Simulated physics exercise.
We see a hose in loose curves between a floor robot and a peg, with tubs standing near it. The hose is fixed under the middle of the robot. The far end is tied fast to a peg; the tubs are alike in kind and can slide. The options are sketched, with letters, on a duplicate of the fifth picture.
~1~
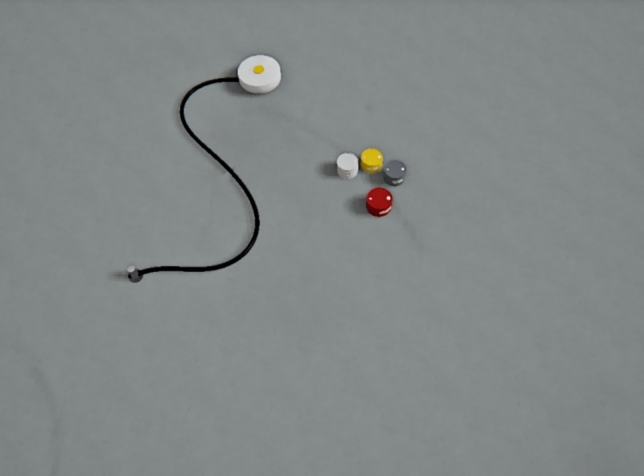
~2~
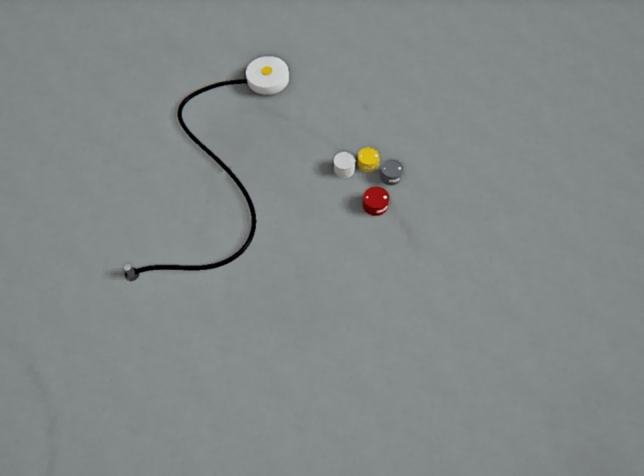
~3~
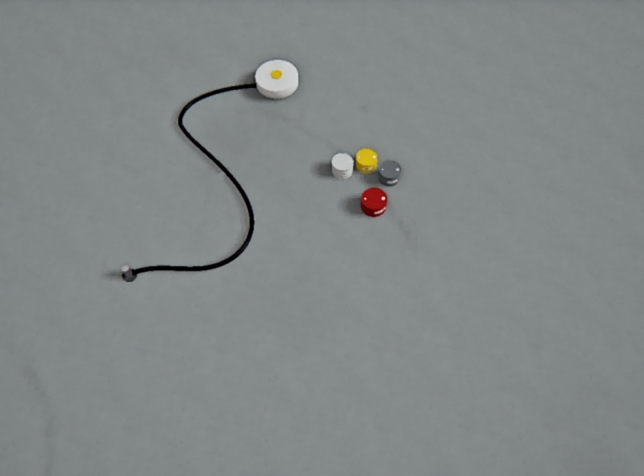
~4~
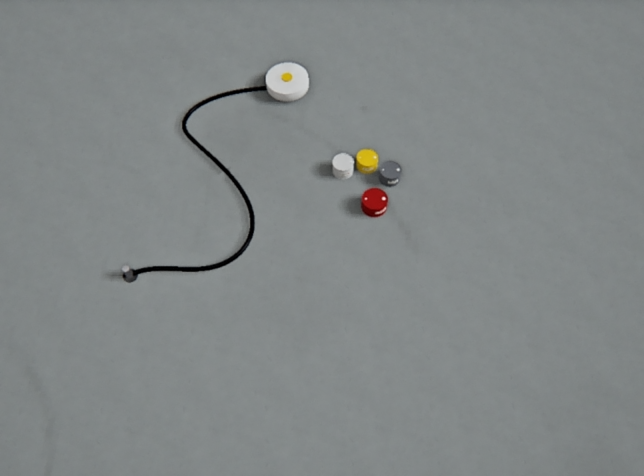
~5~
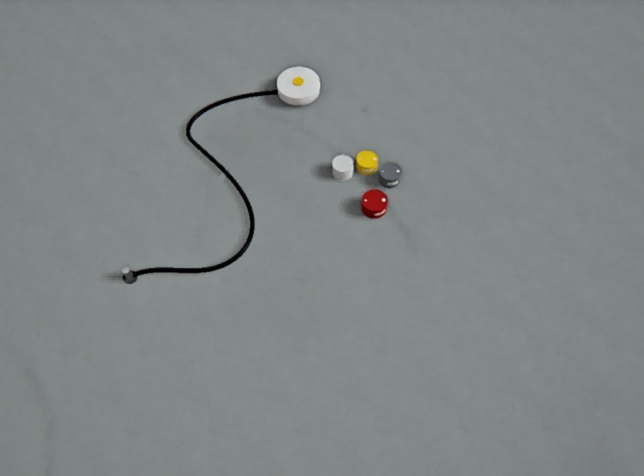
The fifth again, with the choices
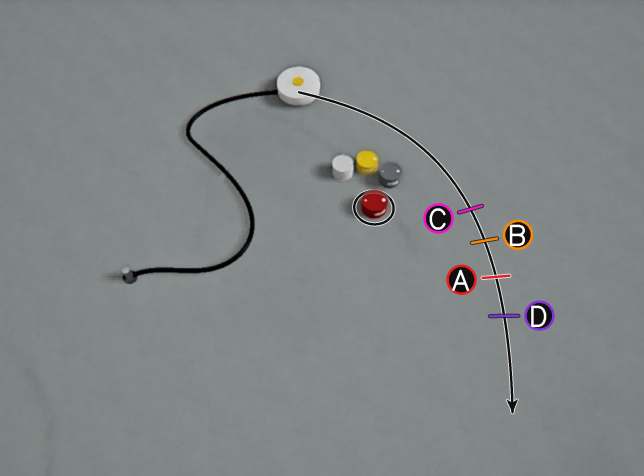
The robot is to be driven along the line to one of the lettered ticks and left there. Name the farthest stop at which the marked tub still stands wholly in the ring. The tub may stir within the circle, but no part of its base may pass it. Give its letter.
Up to mark A.
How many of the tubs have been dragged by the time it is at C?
By then, none.
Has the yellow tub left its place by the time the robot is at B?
No.
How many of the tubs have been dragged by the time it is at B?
By then, none.
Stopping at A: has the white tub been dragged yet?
Yes.
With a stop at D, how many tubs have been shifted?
Four.
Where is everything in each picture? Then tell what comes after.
Grey tub (395, 174); robot (260, 75); peg (134, 273), in the first picture.
Robot (268, 76); red tub (376, 201), in the second picture.
Robot (277, 80); grey tub (390, 174), in the third picture.
Robot (287, 83); white tub (343, 166), in the fourth picture.
Robot (299, 87); yellow tub (367, 163); grey tub (390, 175); peg (128, 274), in the fifth picture.
On the marked copy, A at (496, 277); B at (485, 241); C at (470, 209); D at (504, 316); the ring at (374, 208); the route from (299, 92) via (463, 195) to (513, 413).
Taking A. A third of the way, robot (391, 120); red tub (374, 204).
Two thirds of the way, robot (463, 189); red tub (374, 204).
When it is over, robot (498, 273); white tub (345, 179); red tub (374, 204); yellow tub (366, 177); grey tub (385, 187); the red tub is still in its ring.
As for the rest, B is safe but short; C is safe but short; D drags the ringed tub to (367, 219).
